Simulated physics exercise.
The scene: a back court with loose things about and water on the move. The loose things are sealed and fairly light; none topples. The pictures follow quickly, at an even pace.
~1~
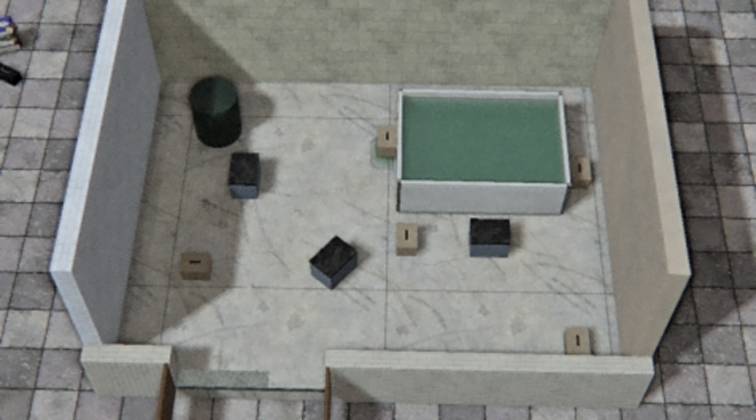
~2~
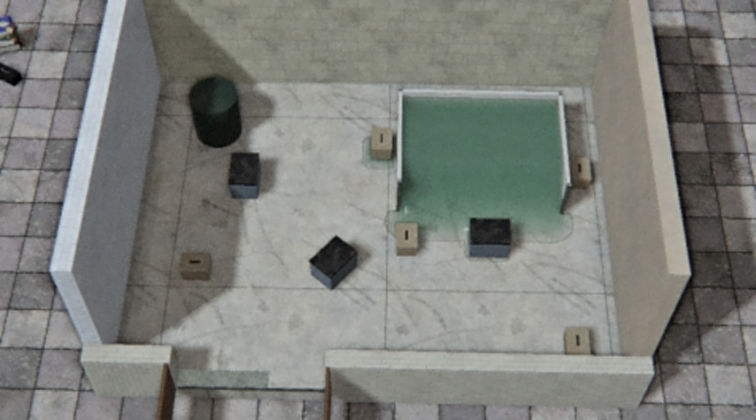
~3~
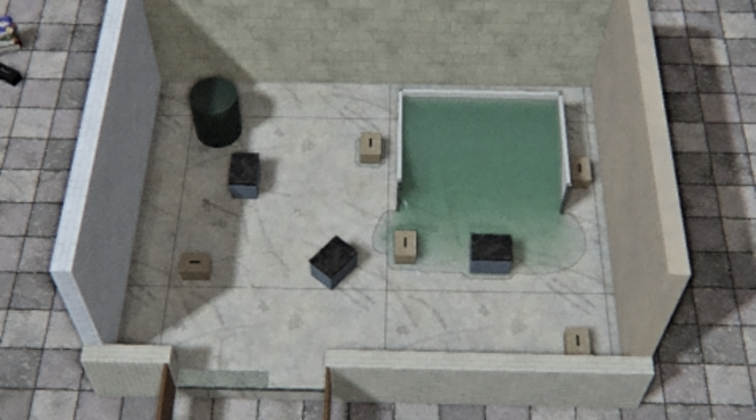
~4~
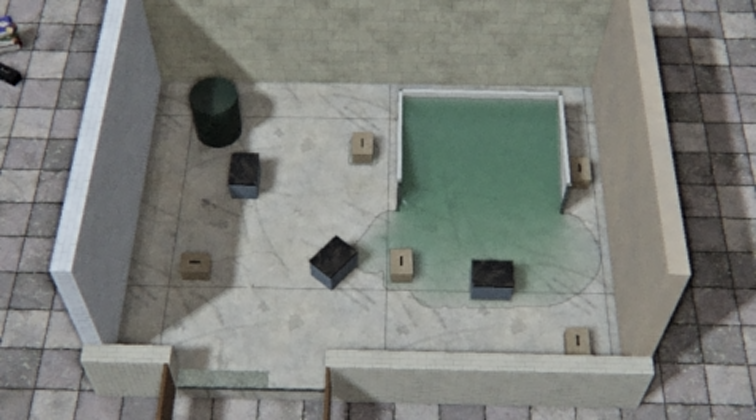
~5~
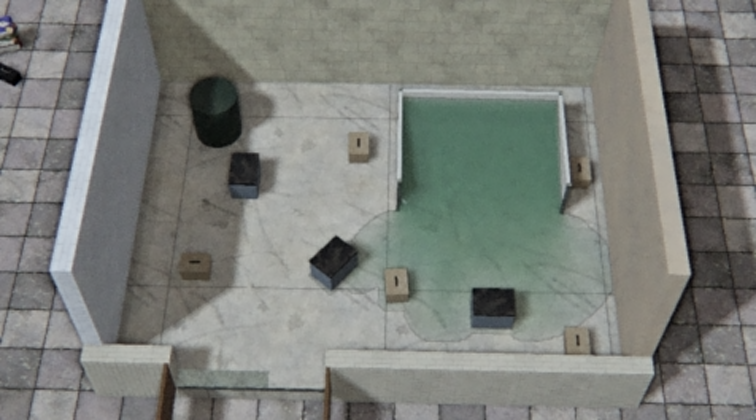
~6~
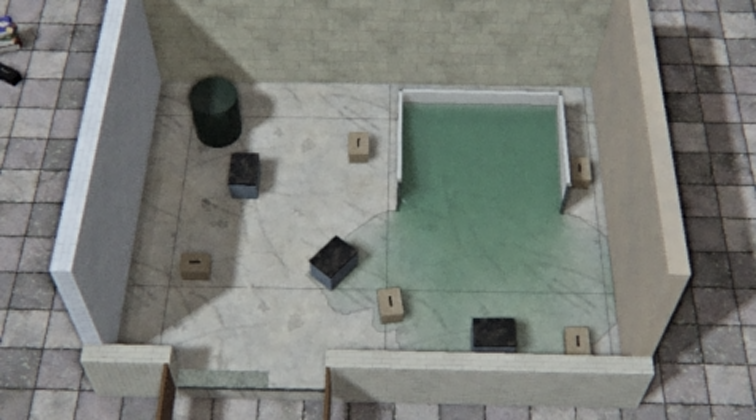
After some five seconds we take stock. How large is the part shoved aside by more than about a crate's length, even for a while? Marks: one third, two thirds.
Share: Two thirds or above.
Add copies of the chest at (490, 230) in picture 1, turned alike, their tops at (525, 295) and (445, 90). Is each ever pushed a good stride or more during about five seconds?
As listed: That far or more, under that.
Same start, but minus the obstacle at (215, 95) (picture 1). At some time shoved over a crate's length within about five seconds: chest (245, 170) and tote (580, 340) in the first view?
One after the other: No, yes.
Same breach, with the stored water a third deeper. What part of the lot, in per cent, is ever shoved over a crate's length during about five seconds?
Close to 90 %.
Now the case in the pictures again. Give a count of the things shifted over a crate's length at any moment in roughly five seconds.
That makes 6.
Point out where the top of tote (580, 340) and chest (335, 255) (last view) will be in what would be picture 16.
At about (589, 304) and (264, 277).
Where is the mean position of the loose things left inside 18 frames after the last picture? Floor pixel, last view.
Around (344, 228).
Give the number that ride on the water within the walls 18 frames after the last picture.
It comes to 4.
A moment on, 2 of 8 are well off their spots; 1 afloat.
Next, 3 of 8 are well off their spots; 2 afloat.
Later, 4 of 8 are well off their spots; 4 afloat.
In the end, 6 of 8 are well off their spots, and 6 have been at some point; 5 afloat.
